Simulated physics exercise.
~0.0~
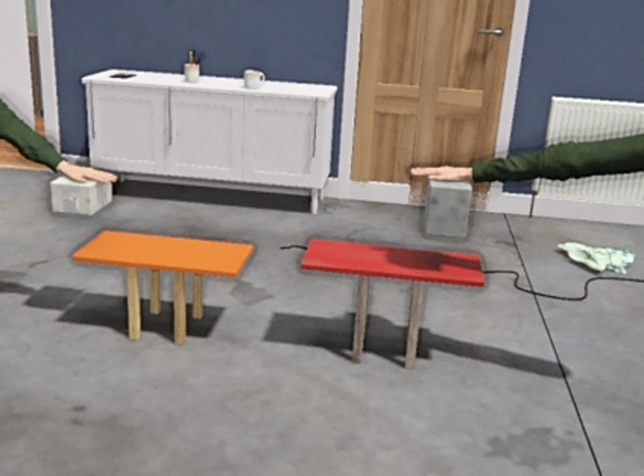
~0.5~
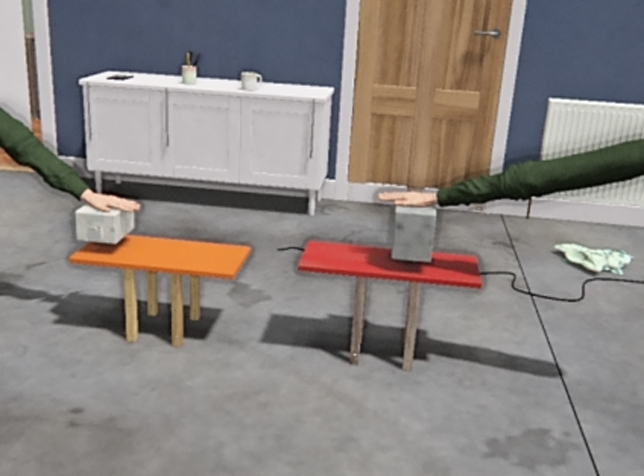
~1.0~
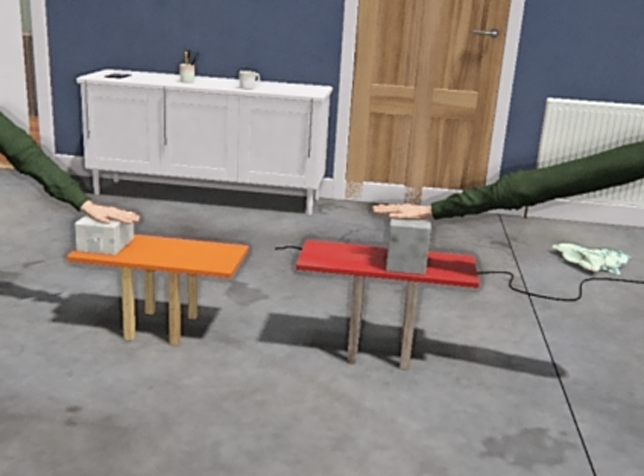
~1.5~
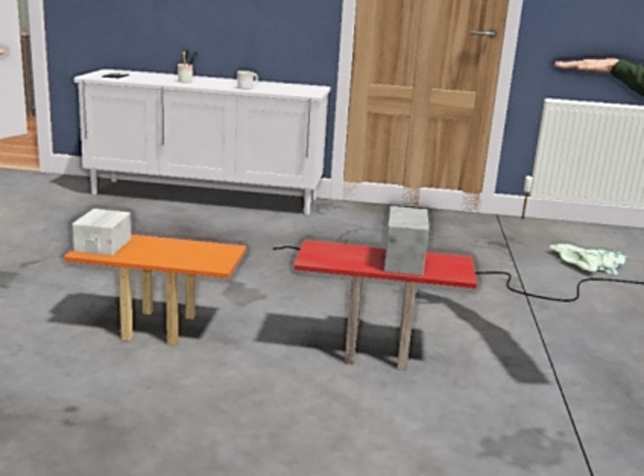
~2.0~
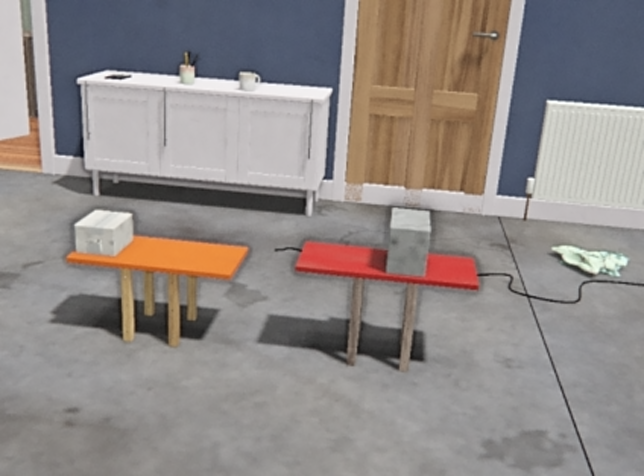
The footage shows two hands lowering a pale box onto the left end of an orange trestle and an upright grey slab onto the right part of a red small table. The hands let go and withdraw, and both pieces of furniture stay steady with the objects resting on them.
